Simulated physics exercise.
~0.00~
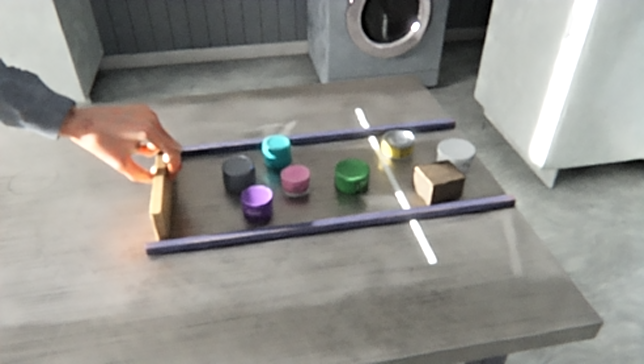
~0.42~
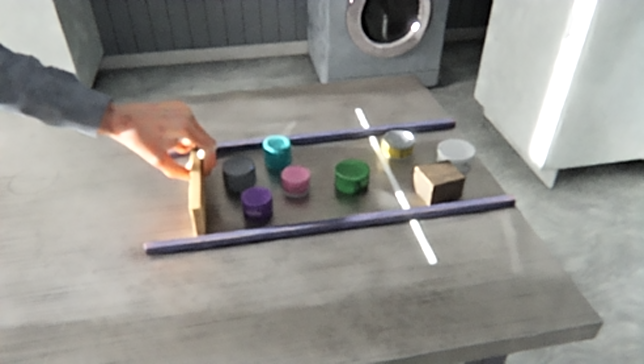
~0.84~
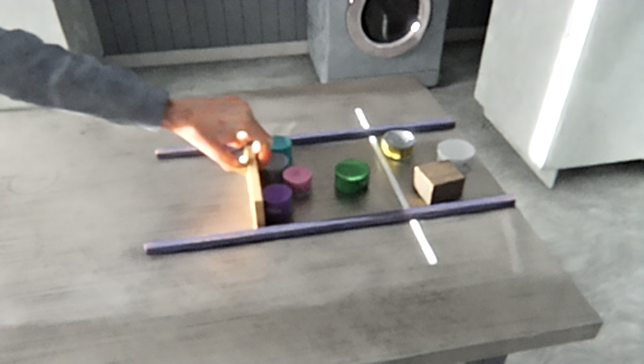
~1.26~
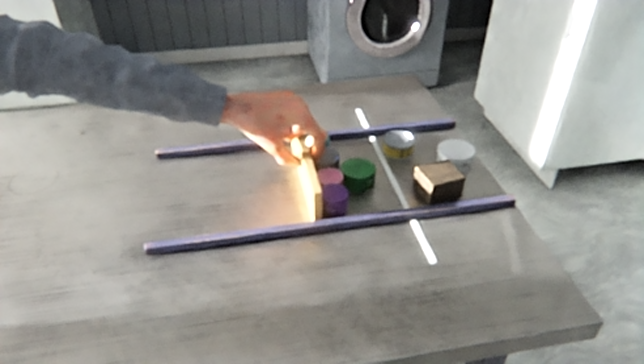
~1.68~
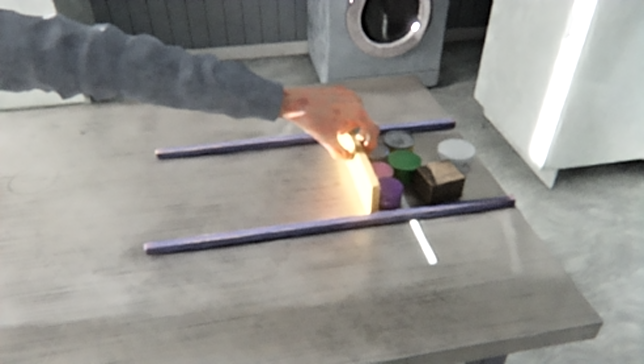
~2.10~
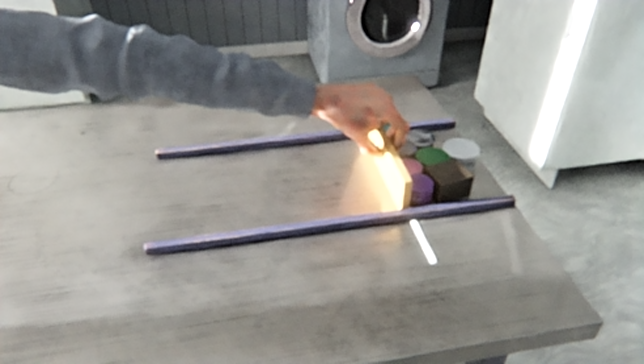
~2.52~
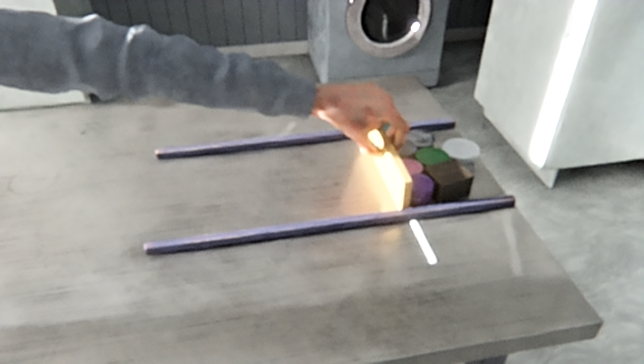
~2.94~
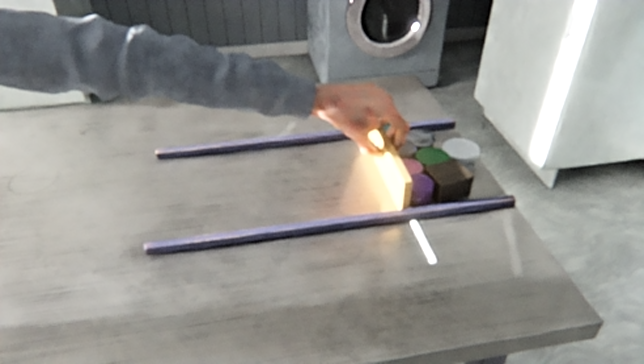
The clip opens on a grey tabletop where a hand holds an upright wooden board at the left of a channel between two dark purple rails, with small tubs, lids and a wooden block scattered ahead of it. The hand slides the board right, reaching the grey lid and purple tub first and pushing them along. The pink tin and turquoise lid are swept up next, and the green piece is gathered in too. The cluster closes up against the block near the table's end and shifts slightly farther. Then the board stops, and the hand holds it still with the pieces packed together, none having fallen.
